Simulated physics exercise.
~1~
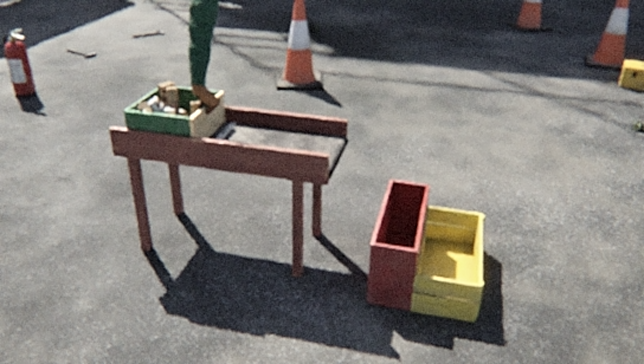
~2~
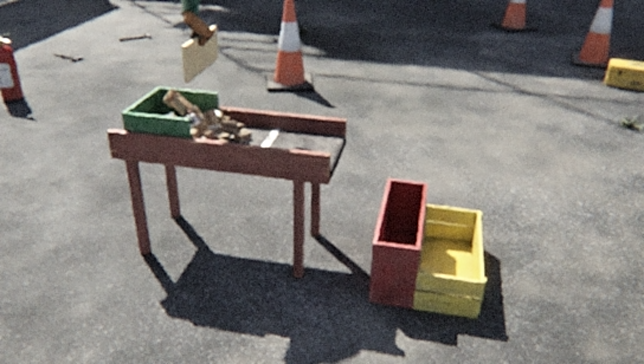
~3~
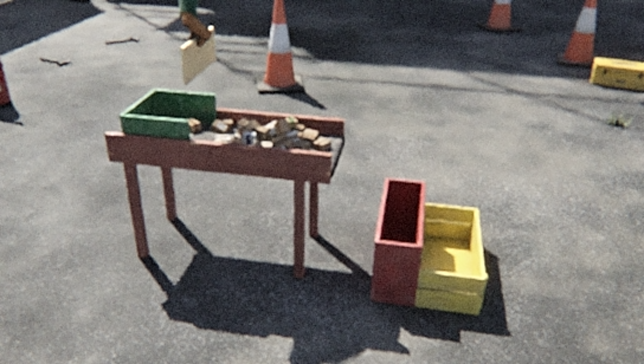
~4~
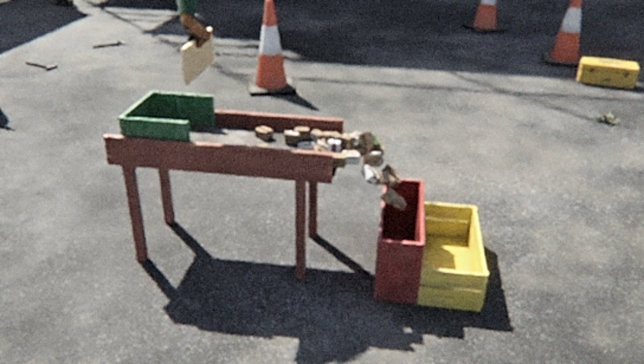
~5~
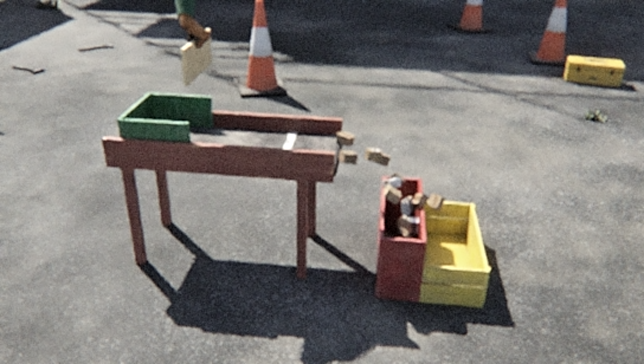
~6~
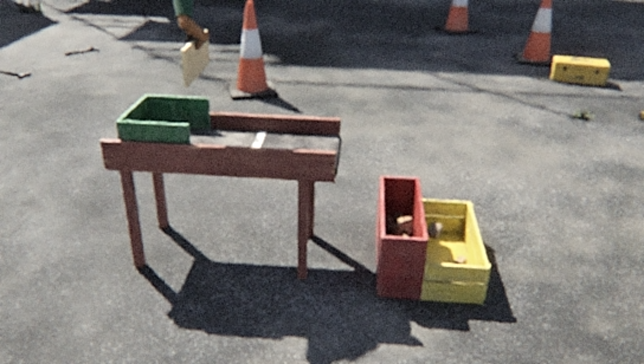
At the start, small brown and pale parcels sit in a green pen at the left end of a raised belt on sunlit asphalt, with a green arm reaching down to it. The arm lifts a pale gate clear, and the parcels tumble out onto the belt. They spread along it to the right while the gate stays held above. Soon they spill off the far end in a stream, dropping toward a red tub beside a yellow bin. The last few fly off as the tub fills, and finally the belt is bare, with most parcels in the red tub and a couple in the yellow bin.
